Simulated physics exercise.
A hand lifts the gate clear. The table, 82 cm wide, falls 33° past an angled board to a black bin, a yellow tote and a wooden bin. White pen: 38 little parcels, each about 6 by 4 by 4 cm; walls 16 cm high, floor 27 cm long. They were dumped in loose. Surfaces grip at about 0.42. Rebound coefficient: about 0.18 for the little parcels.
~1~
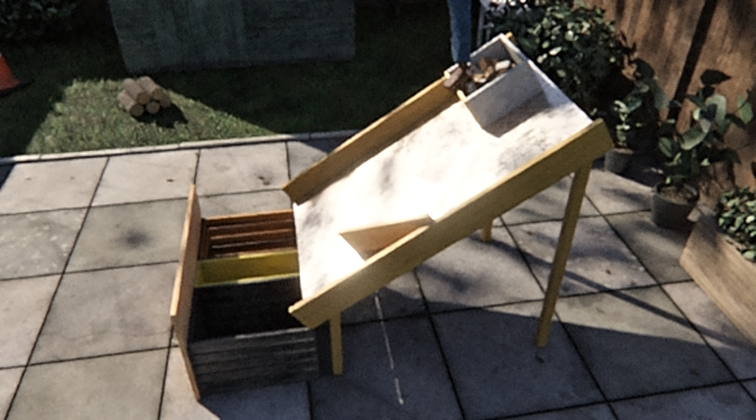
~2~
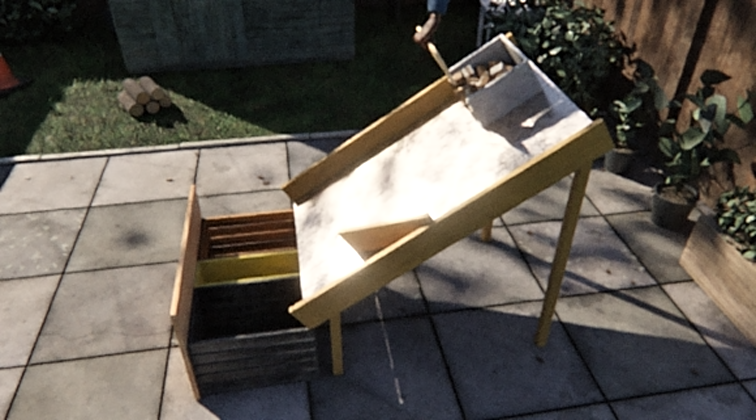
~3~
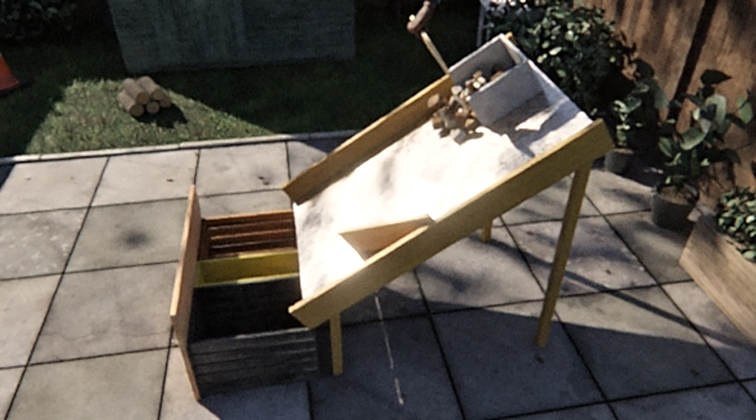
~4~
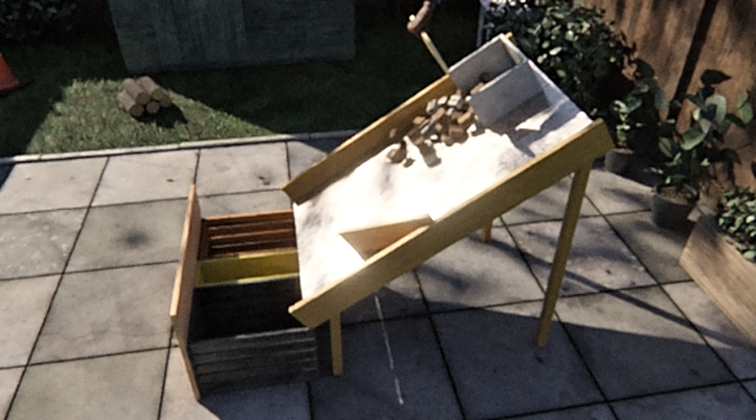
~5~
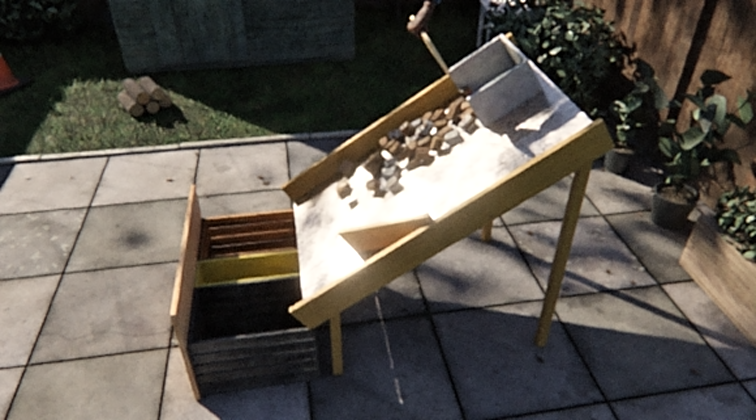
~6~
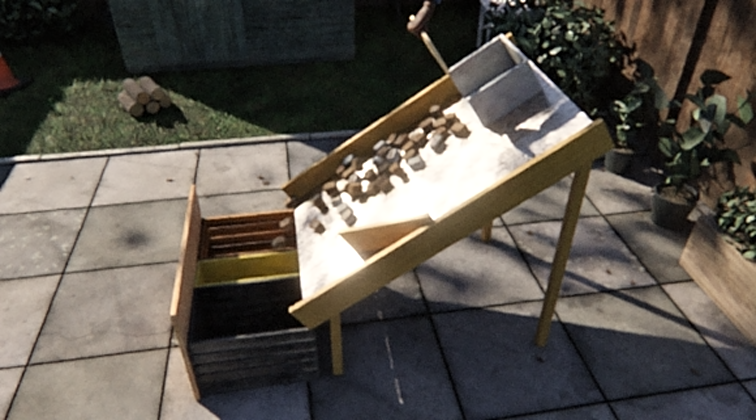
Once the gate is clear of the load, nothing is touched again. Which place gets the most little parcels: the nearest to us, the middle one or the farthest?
The largest share ends in the rearmost one: The wooden bin.
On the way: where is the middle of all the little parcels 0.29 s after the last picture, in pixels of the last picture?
At about (287, 225).
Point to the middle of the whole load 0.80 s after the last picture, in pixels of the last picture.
Around (231, 284).
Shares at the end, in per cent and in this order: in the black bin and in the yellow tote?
About 0 and 15 per cent.
Then, 0.13 s after the last picture, 4 in the wooden bin, 31 on the slope and 3 in the air.
Then, 0.29 s after the last picture, 3 in the yellow tote, 13 in the wooden bin, 17 on the slope and 5 in the air.
Then, 0.51 s after the last picture, 6 in the yellow tote, 26 in the wooden bin, 3 on the slope and 3 in the air.
Final count (0.80 s after the last picture), 6 in the yellow tote and 32 in the wooden bin.
